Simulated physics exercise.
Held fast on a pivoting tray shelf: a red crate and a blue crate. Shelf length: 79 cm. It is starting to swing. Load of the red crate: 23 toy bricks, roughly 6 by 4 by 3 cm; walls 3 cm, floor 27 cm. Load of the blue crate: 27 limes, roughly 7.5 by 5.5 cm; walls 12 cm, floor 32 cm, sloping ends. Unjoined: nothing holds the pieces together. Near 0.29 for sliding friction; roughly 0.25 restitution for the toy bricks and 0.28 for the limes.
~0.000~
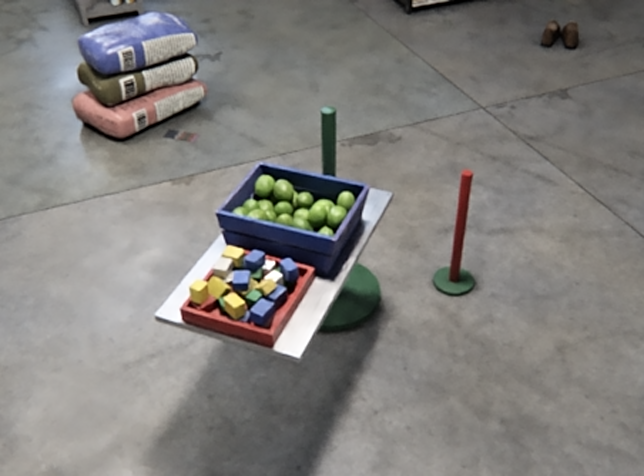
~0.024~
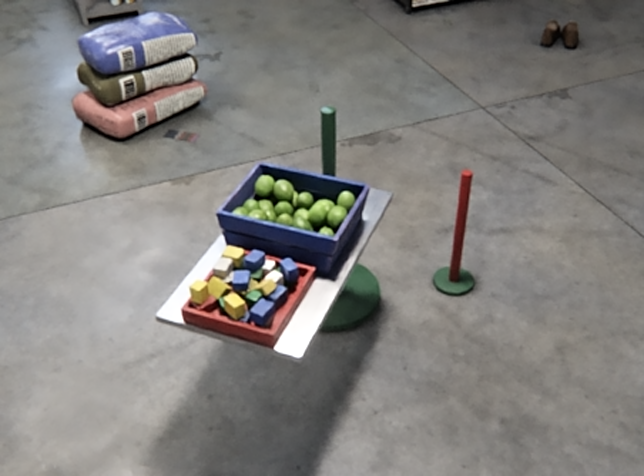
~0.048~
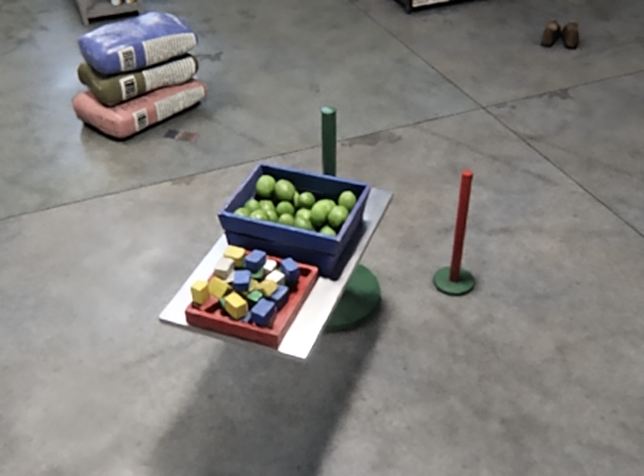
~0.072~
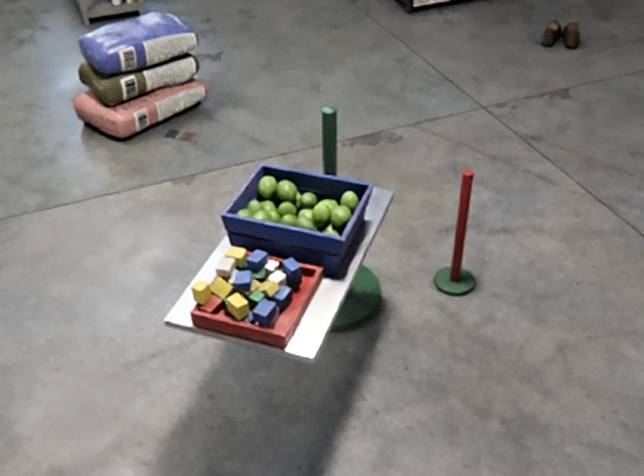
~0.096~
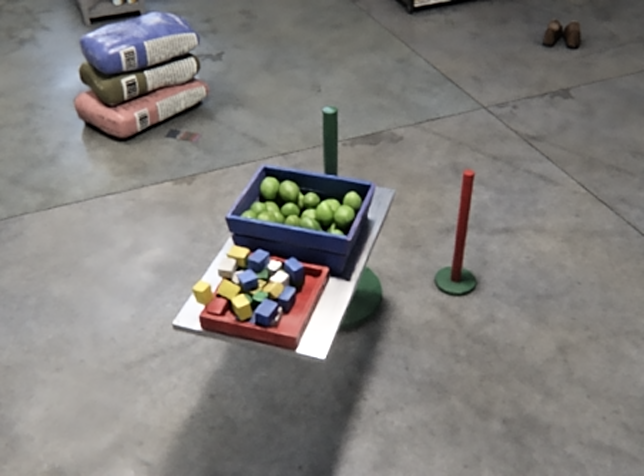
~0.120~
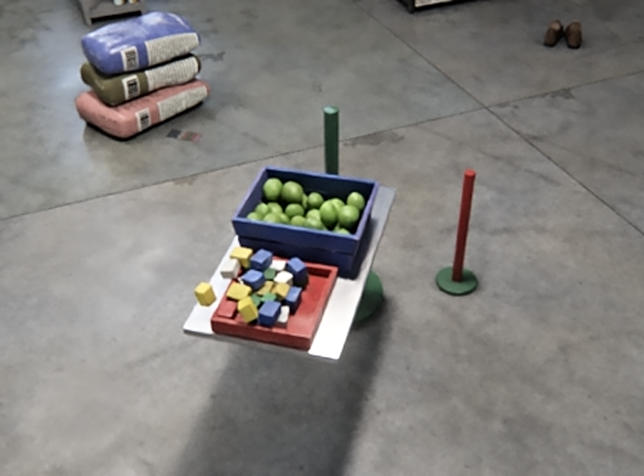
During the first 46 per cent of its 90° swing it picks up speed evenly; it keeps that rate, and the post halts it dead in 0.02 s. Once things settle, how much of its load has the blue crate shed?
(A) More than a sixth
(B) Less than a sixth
B.
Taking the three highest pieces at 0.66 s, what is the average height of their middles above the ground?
I'd say near 64 cm.
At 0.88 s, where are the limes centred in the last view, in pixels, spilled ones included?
Around (418, 185).
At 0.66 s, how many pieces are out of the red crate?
Roughly 10 for the red crate.
After 0.46 s, end of the swing.
After 0.54 s, the red crate is down by 8 of 23 and the blue crate has all 27.
After 0.66 s, the red crate is down by 10 of 23 and the blue crate has all 27.
After 0.88 s, the red crate is down by 10 of 23 and the blue crate has all 27.
When it is over (at 1.31 s), the red crate is down by 10 of 23 and the blue crate has all 27. Asked share, 0 of 27, 0 per cent.
